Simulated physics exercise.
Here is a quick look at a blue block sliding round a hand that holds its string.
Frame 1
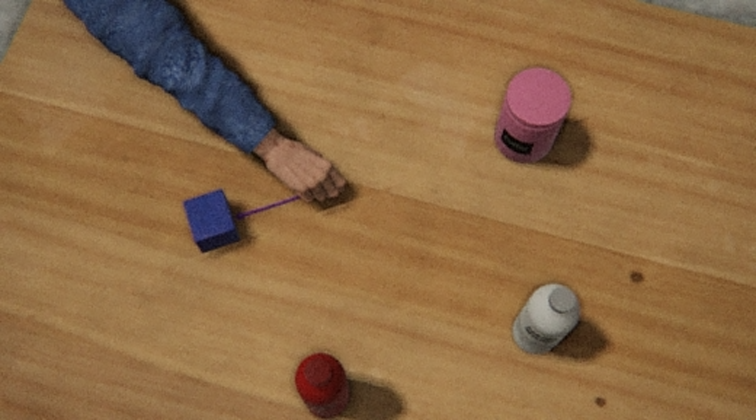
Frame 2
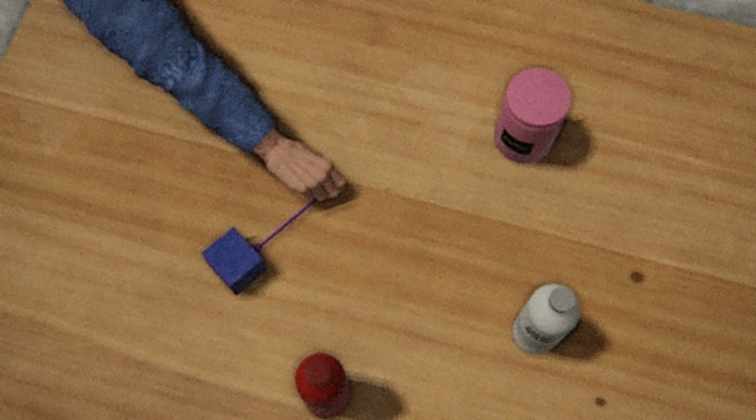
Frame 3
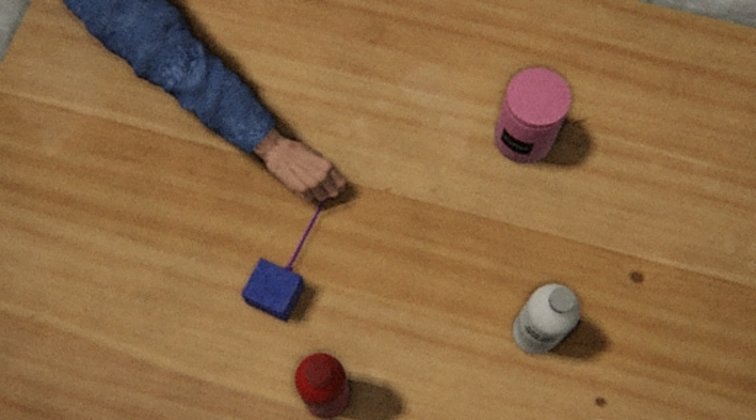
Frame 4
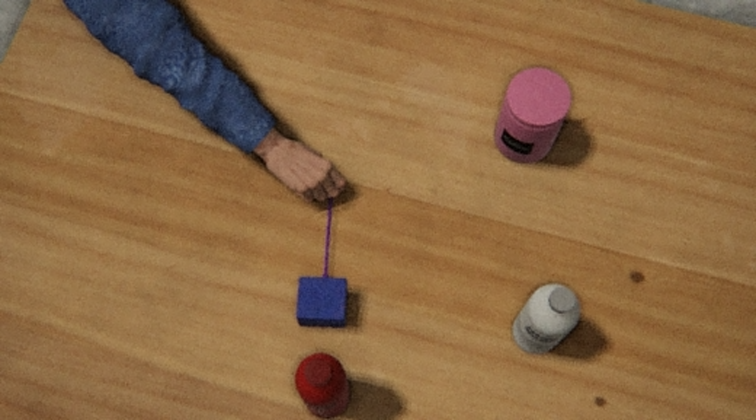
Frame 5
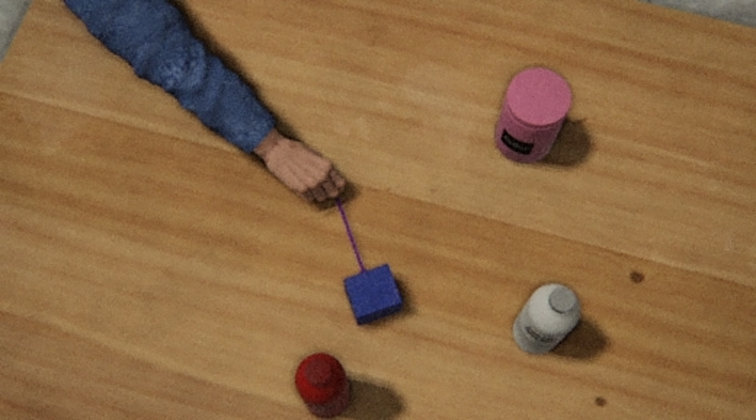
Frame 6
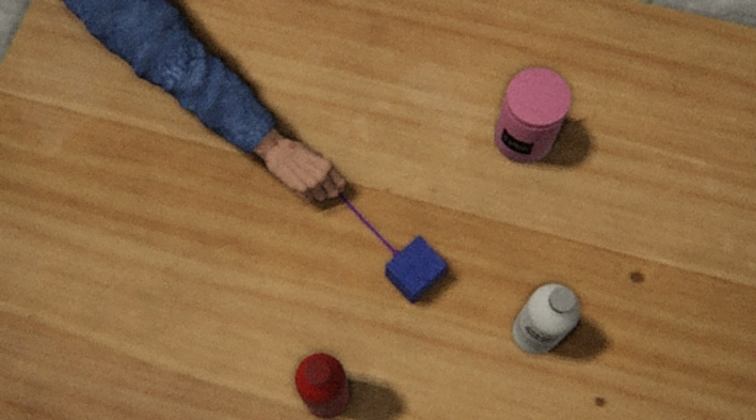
The video shows a hand holding a string attached to a blue block, which slides anticlockwise around it from the left, passing above a red bottle, to the lower right, while a pink canister and white bottle stay still.
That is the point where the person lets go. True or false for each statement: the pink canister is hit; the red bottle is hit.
Pink canister: True; red bottle: False.
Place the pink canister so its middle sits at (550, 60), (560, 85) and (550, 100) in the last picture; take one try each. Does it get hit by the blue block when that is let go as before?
Position one: Contact; position two: Contact; position three: Contact.
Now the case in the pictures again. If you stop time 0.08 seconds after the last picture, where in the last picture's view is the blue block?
Approx. location: (476, 200).
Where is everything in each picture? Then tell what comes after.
In the first frame, blue block (209, 215); pink canister (539, 96); red bottle (317, 371); white bottle (563, 299).
In the second frame, blue block (232, 256).
In the third frame, blue block (272, 286).
In the fourth frame, blue block (321, 298).
In the fifth frame, blue block (373, 291).
In the sixth frame, blue block (416, 265); pink canister (539, 96); red bottle (317, 371); white bottle (563, 299); going round anticlockwise.
Then, 0.08 s later than the last view, block near (476, 200).
Then, 0.20 s later than the last view, block near (508, 177); pink canister pushed aside.
Finally, block near (512, 182); pink canister pushed aside. The pink canister takes the knock and the red bottle stays untouched.
